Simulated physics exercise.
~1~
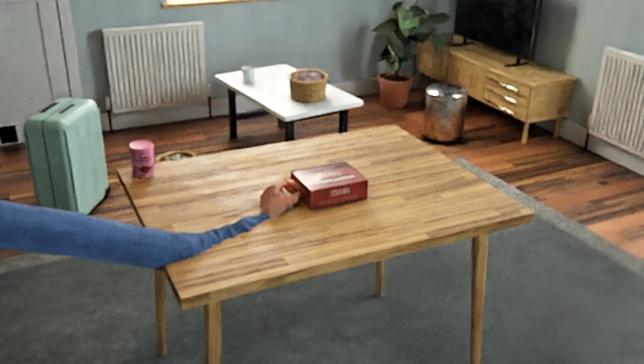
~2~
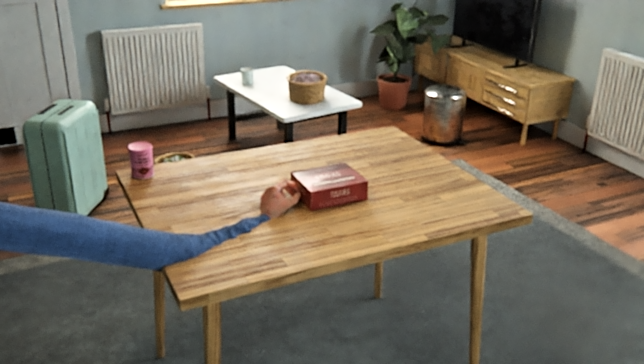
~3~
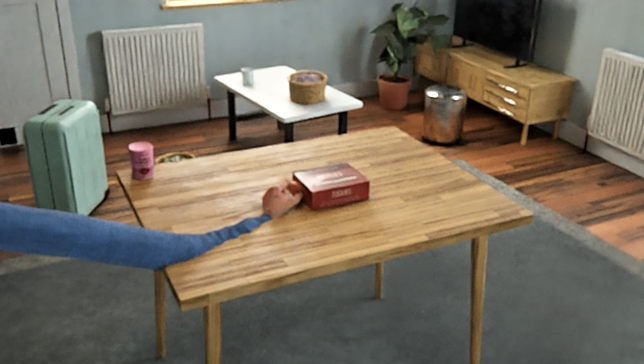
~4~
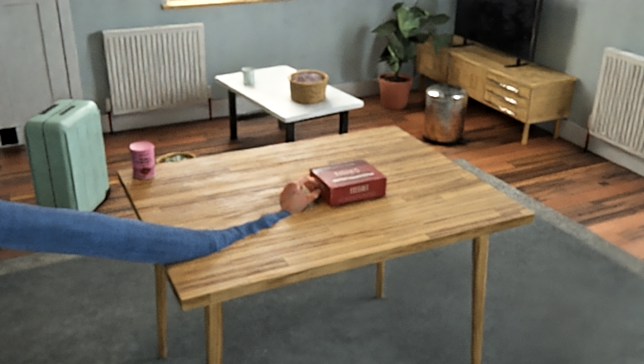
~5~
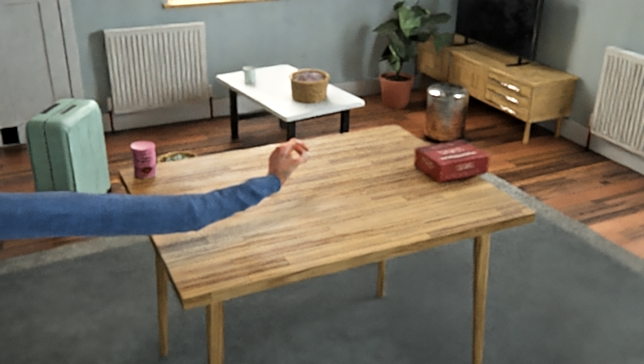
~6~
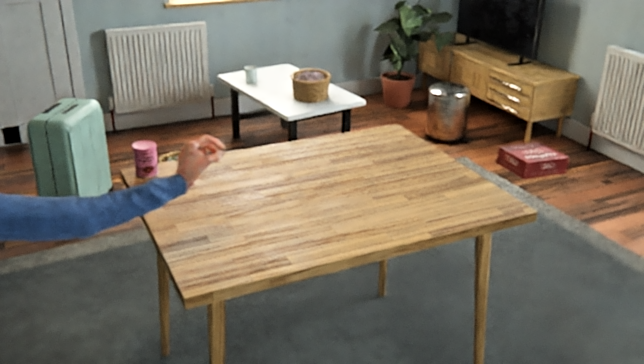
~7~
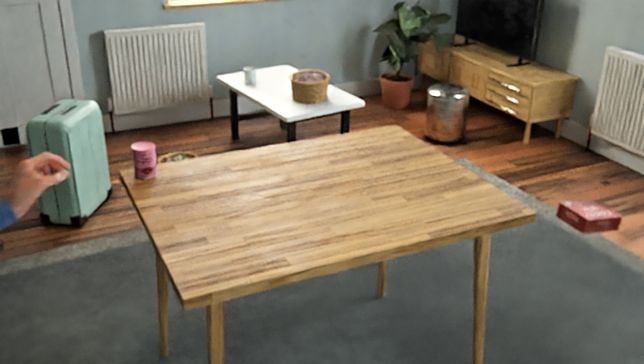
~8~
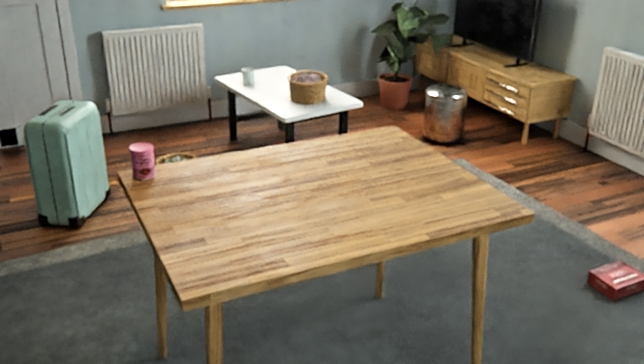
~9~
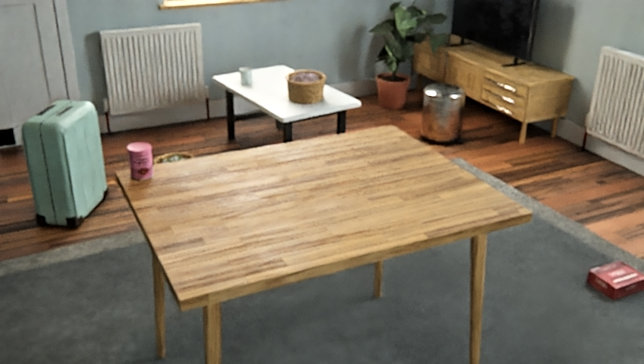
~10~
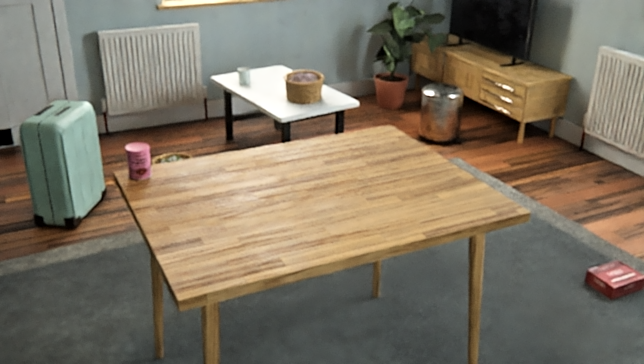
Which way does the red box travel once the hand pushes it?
The red box moves to the right, across the table and past its edge.
